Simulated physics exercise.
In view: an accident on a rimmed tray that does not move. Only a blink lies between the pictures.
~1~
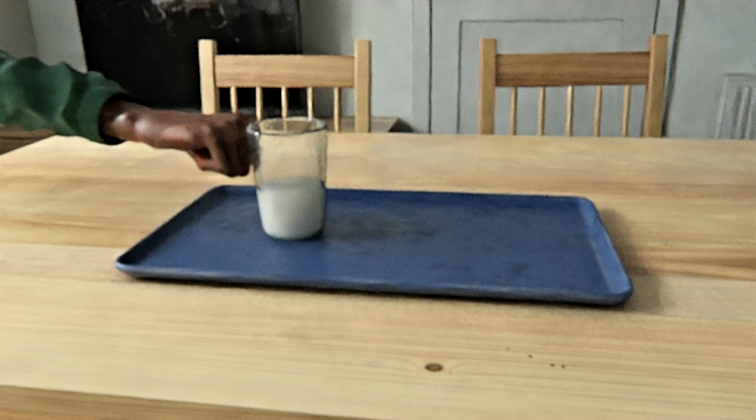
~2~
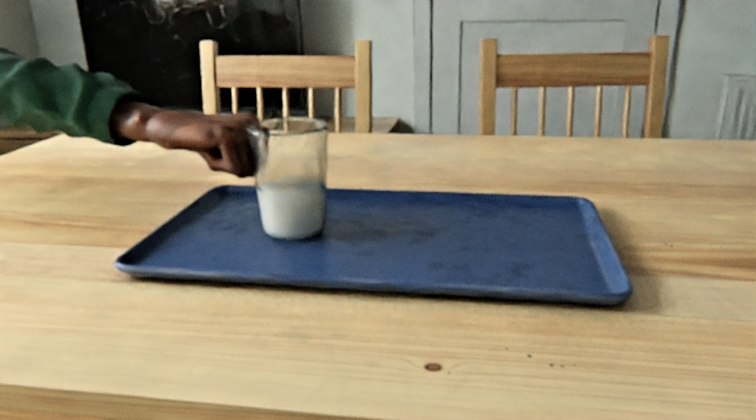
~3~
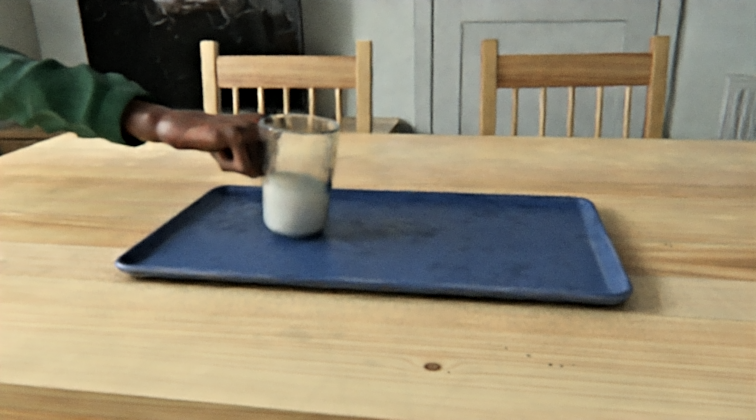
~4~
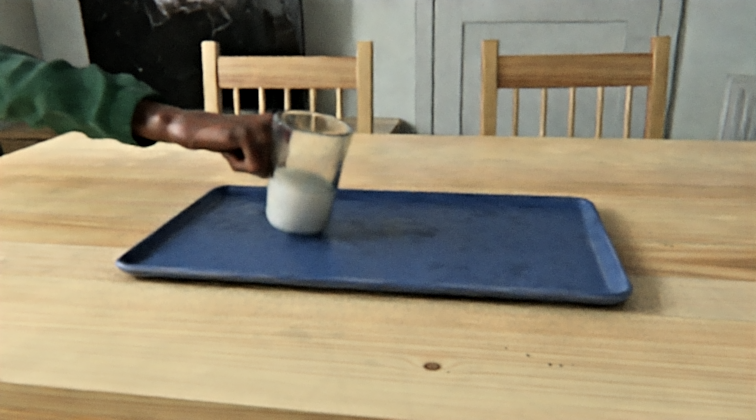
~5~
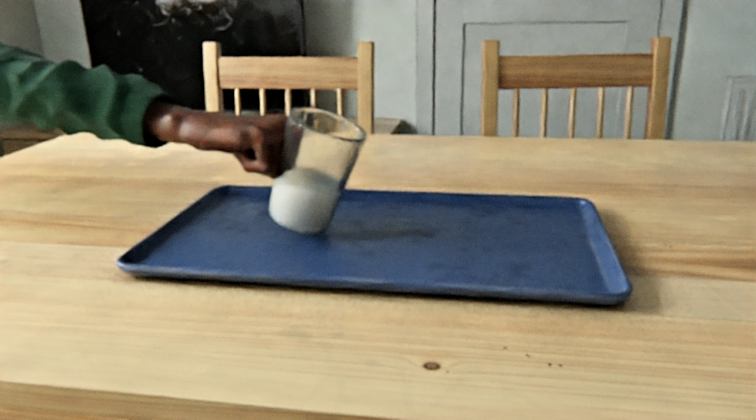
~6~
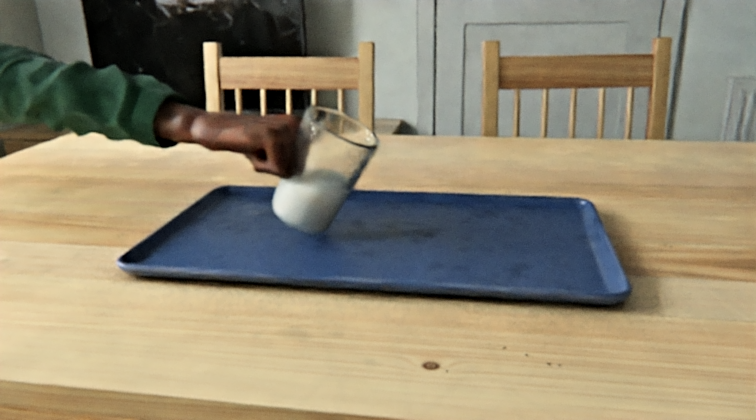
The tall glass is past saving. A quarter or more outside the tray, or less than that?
As it turns out, over a quarter gets off the tray.
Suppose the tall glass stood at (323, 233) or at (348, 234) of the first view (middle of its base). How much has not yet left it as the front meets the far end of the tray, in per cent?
The first gives 50 %, the second 60 %.
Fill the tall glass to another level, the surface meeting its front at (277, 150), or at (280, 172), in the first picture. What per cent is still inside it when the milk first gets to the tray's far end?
In turn 50 and 55 in a hundred.
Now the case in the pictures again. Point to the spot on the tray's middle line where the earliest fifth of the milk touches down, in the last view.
At about (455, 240).
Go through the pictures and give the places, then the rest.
The first frame shows tilt 0°; right rim (324, 128); surface from (264, 182) to (323, 184); the tray's far rim is at (608, 239); the tray is clear ahead.
The second frame shows tilt 0°; right rim (325, 128); surface from (264, 182) to (322, 184).
The third frame shows tilt 7°; right rim (337, 130); surface from (269, 172) to (326, 184).
The fourth frame shows tilt 13°; right rim (350, 134); surface from (277, 166) to (334, 186).
The fifth frame shows tilt 21°; right rim (363, 139); surface from (284, 170) to (341, 181).
The sixth frame shows tilt 28°; right rim (377, 146); surface from (286, 176) to (351, 178).
A moment on, the tall glass is falling and 100 per cent is in the glass, 0 on the tray and 0 above or beyond its rim.
Next, the tall glass lies on its side and 90 per cent is in the glass, 4 on the tray and 6 above or beyond its rim.
Then the tall glass lies on its side and 43 per cent is in the glass, 53 on the tray and 4 above or beyond its rim.
Later the tall glass lies on its side and 21 per cent is in the glass, 40 on the tray and 39 above or beyond its rim.
Finally, 58 per cent is held by tray and glass, 42 is off the tray.
